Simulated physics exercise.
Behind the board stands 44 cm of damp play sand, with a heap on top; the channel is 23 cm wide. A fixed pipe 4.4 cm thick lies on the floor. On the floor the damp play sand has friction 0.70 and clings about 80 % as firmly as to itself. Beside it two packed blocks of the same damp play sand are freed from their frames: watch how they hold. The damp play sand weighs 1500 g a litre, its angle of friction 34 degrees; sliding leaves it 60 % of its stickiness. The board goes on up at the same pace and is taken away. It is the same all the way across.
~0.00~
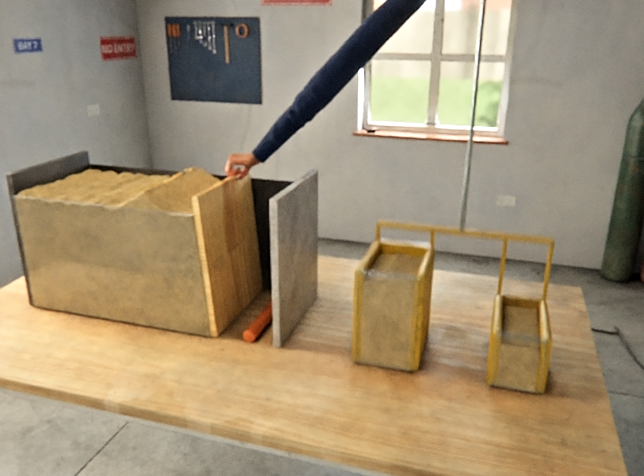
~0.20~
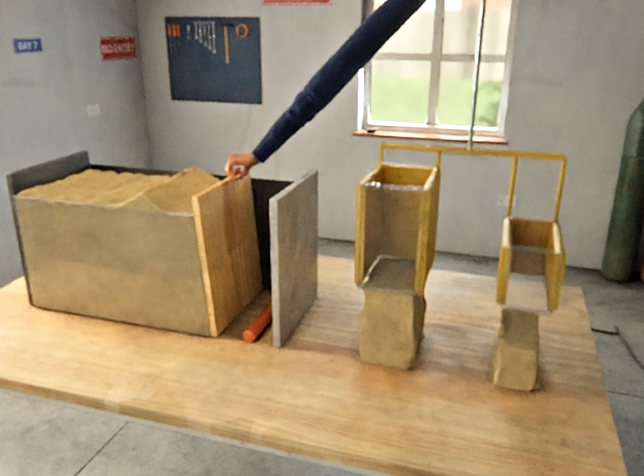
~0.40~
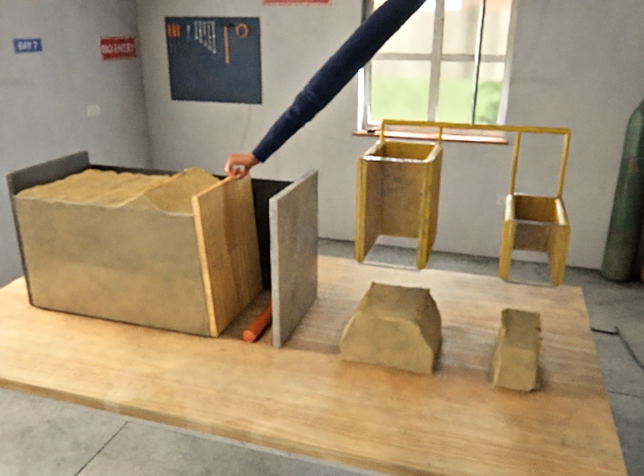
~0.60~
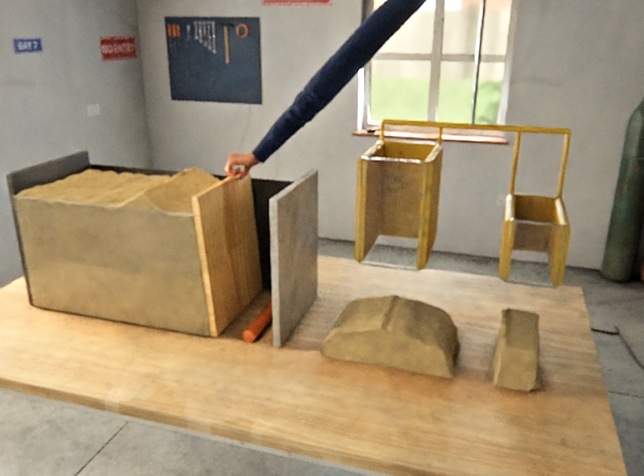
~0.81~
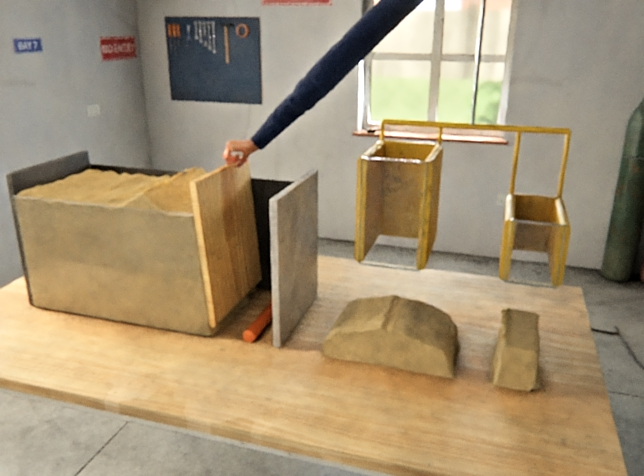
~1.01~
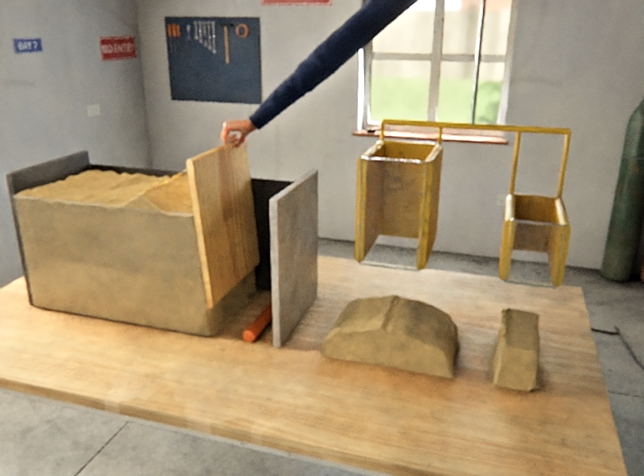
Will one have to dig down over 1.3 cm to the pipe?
It is left buried.
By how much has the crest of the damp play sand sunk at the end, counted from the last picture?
Roughly 4 cm.
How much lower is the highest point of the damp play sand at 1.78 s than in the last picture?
Some 4 cm.
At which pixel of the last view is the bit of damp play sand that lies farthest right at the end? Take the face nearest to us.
At about (270, 335).
After 1.36 s, the face still stands and nothing lies on the pipe.
After 1.78 s, the fallen stuff reaches 47 % of the way across and nothing lies on the pipe.
After 2.20 s, the fallen stuff reaches 96 % of the way across and 11 cm lies on the pipe.
After 2.62 s, the fallen stuff reaches 96 % of the way across and 11 cm lies on the pipe.
After 2.67 s, the fallen stuff reaches 96 % of the way across and 11 cm lies on the pipe.
